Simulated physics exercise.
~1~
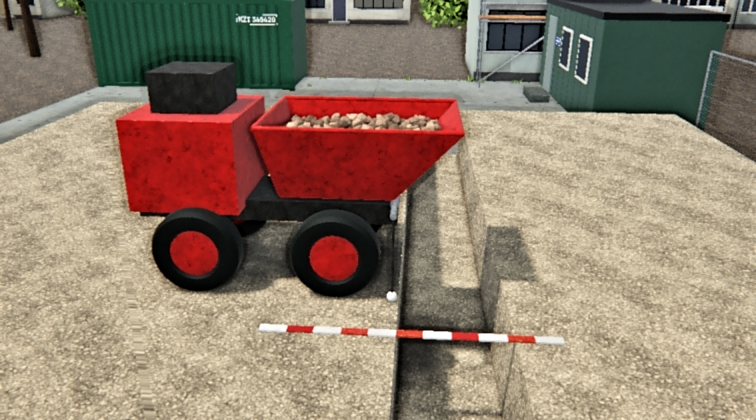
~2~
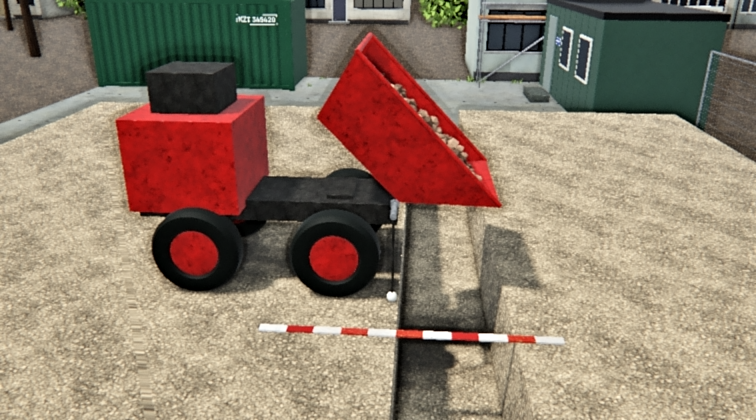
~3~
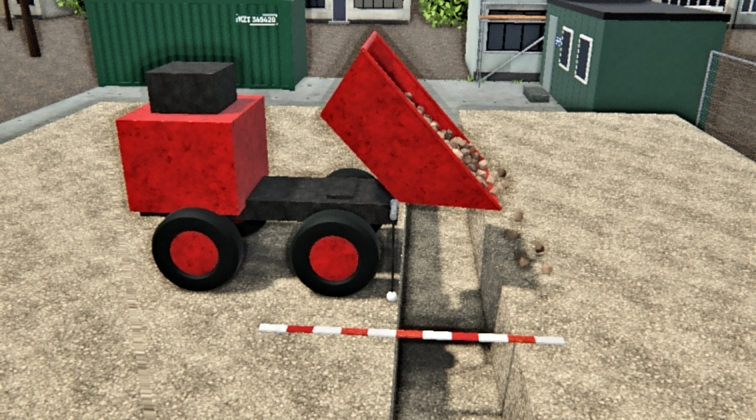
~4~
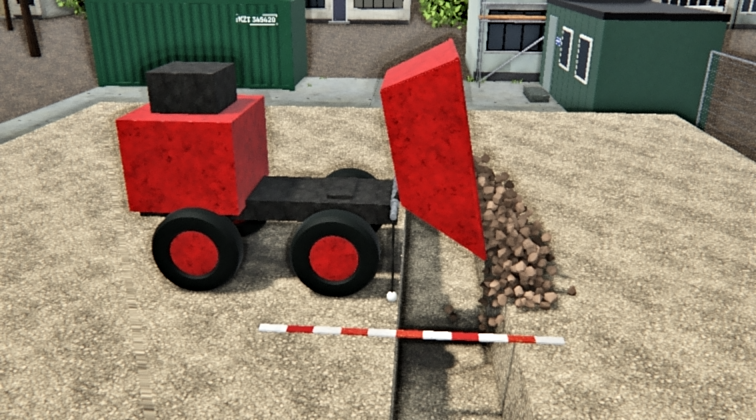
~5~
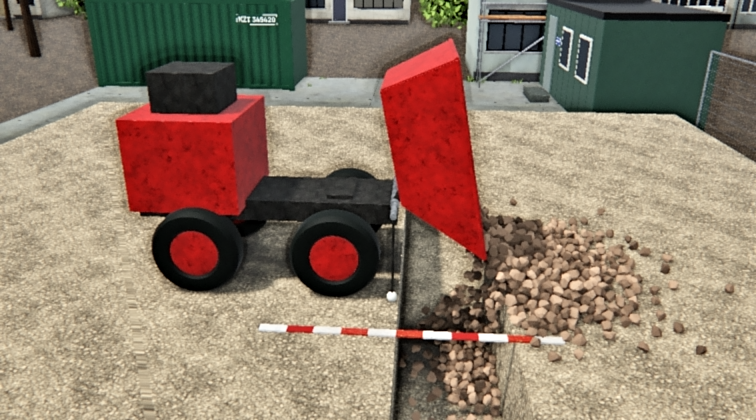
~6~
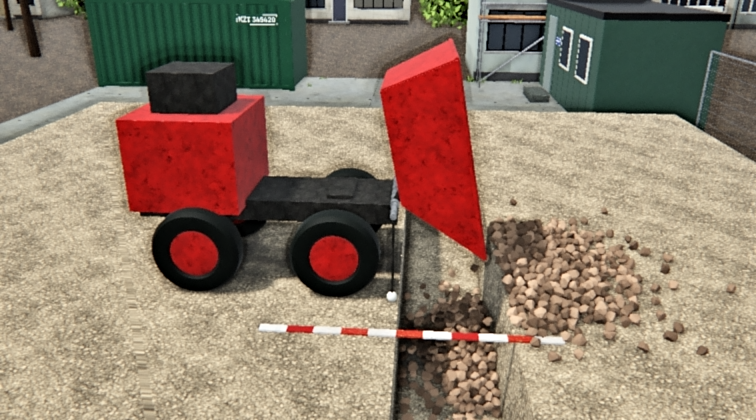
The video shows a red dumper tipping its skip to the right beside a trench crossed by a red-and-white pole; brown stones slide out, some filling part of the trench and the rest settling in a heap beyond it, while the skip stays steeply raised.
